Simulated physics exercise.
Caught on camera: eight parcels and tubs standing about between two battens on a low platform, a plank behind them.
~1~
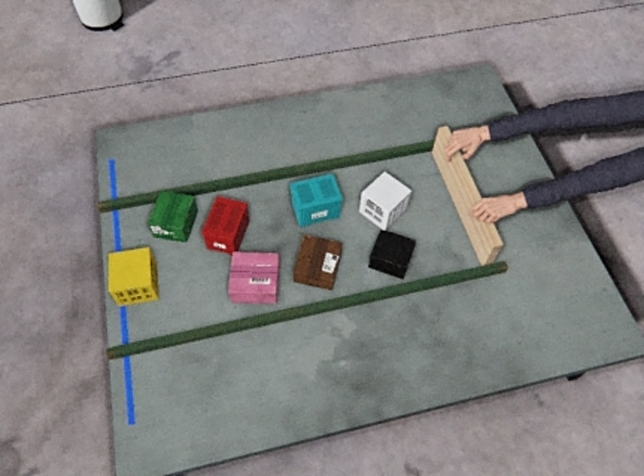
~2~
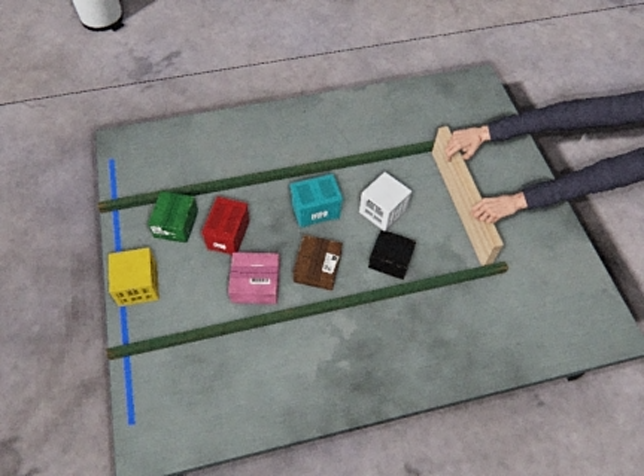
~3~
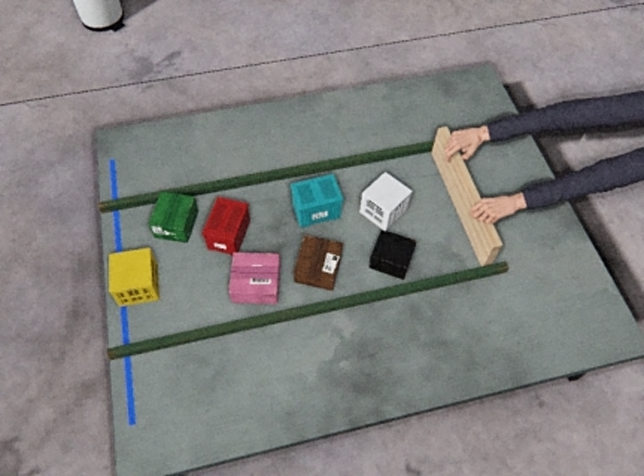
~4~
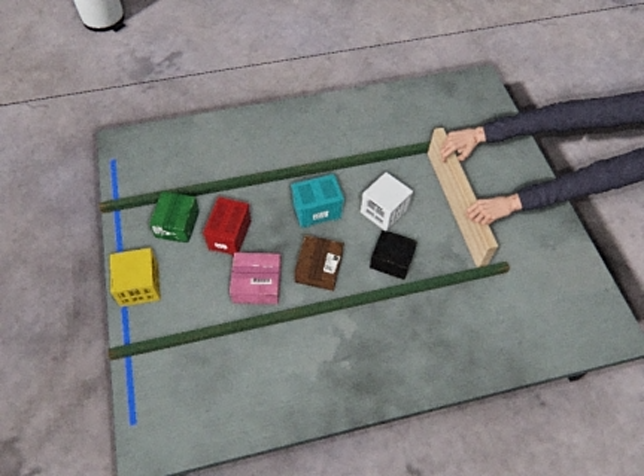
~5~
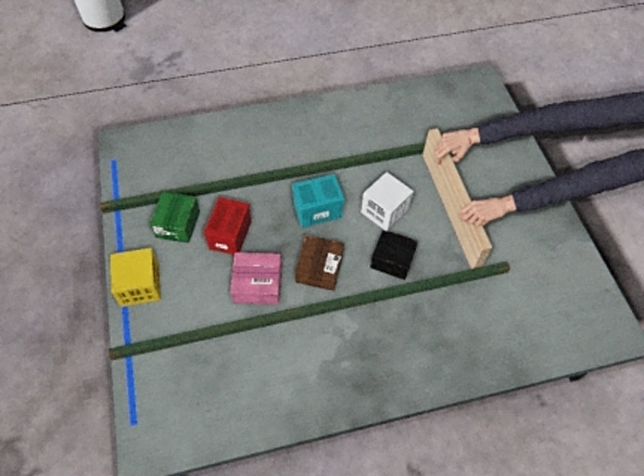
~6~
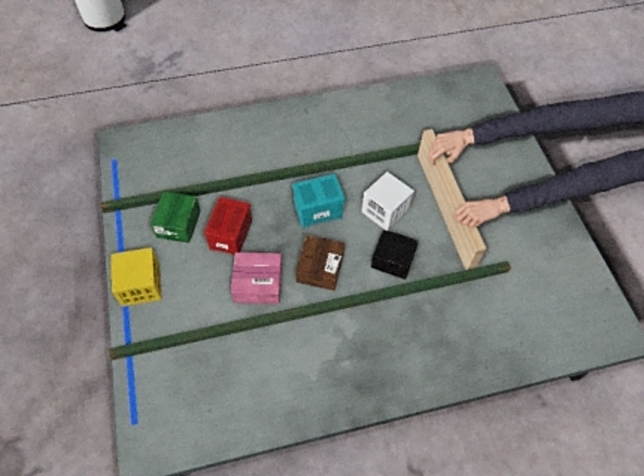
Two hands held a wooden plank behind eight colored parcels and tubs on a gray platform and slid it slightly left between two green battens, while the parcels and tubs stayed where they were.
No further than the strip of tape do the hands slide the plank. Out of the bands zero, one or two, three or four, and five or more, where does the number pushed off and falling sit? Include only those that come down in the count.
It sits at five or more.
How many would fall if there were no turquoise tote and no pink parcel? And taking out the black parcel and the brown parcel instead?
6, then 6.
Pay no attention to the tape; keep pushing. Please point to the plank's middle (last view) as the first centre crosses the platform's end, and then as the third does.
For the first, roughly (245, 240); for the next, roughly (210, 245).
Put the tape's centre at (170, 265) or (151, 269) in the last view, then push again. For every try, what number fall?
So that's 4 for the first and 6 for the second.
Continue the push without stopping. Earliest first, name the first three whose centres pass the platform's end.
It goes the yellow crate, after that the green parcel, and after that the pink parcel.
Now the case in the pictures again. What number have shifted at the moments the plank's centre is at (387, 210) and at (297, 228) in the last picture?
Respectively 3 and 7.
A little later, none off yet; yellow crate at rest near (137, 277); green parcel at rest near (176, 217); red tote at rest near (230, 227).
Next, none off yet; yellow crate shifted about its own width near (95, 281); green parcel shifted about its own width near (122, 224); red tote shifted well along near (148, 258).
When it is over, the number that fall off is five or more; down, white crate, black parcel, turquoise tote, brown parcel, pink parcel, red tote, green parcel and yellow crate.
